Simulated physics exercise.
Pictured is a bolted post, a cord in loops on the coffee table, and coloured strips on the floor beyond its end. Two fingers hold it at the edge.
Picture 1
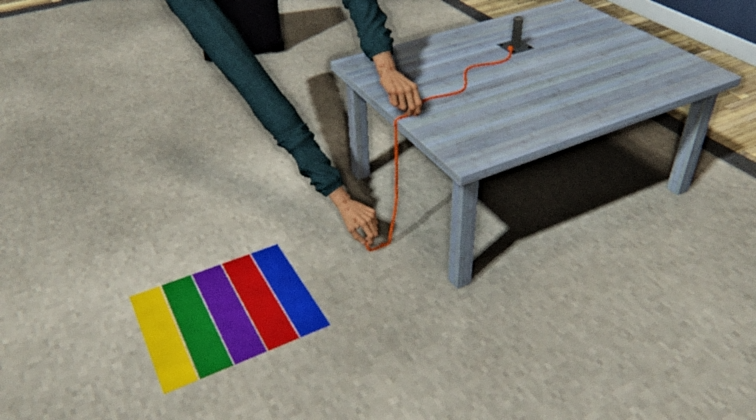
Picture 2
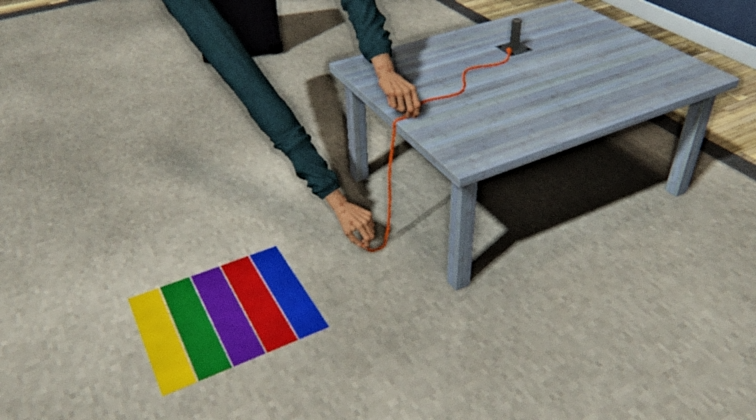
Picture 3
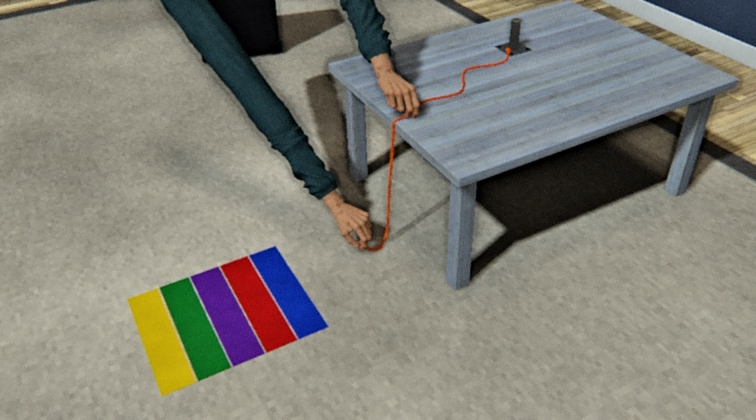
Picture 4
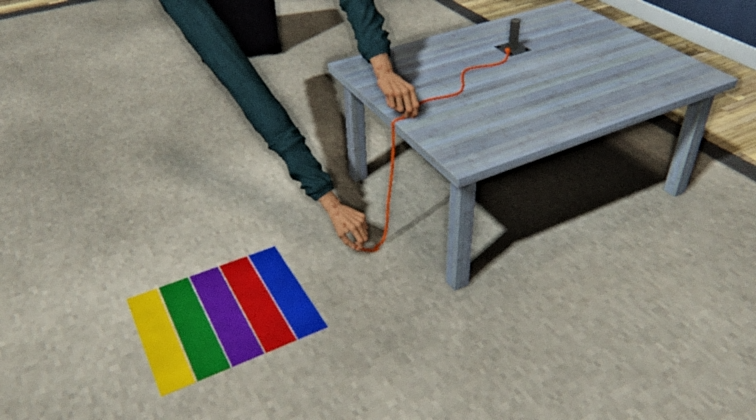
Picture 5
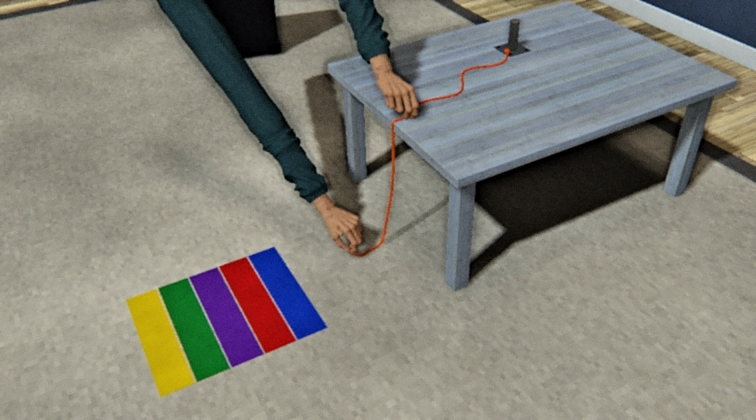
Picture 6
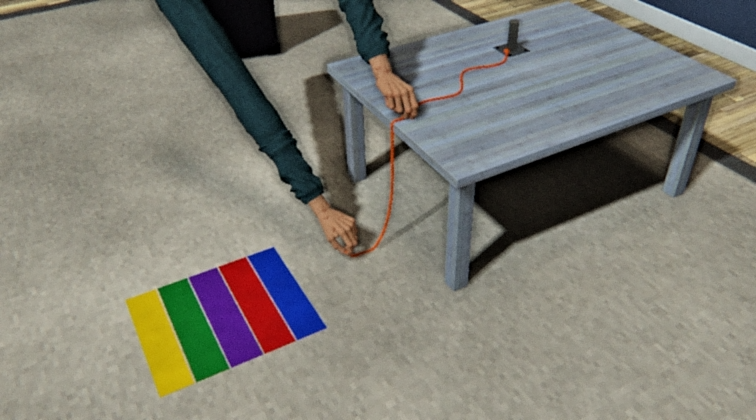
At first, one hand holds an orange cord at the edge of a grey table while the other holds its lower end near the floor, right of five coloured strips. Then the lower hand moves slowly a short way left, drawing the cord's end slightly toward the blue strip while the upper hand stays put.
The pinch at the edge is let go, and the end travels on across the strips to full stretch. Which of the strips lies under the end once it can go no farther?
The red one.
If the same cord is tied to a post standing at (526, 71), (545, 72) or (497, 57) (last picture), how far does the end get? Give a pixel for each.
Roughly (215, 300), (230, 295) and (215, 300), try by try.
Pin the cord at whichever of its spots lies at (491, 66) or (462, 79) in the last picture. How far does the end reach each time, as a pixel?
It ends up at (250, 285) the first time and at (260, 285) the second time.
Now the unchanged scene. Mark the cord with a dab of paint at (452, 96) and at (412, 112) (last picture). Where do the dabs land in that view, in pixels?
They finish at (423, 94) and (385, 116) respectively.
Early on, end near (305, 268); short of the strips.
Midway, end near (268, 281); over blue.
At the end of the slack, end near (245, 290); over red. It gets as far as the red strip.
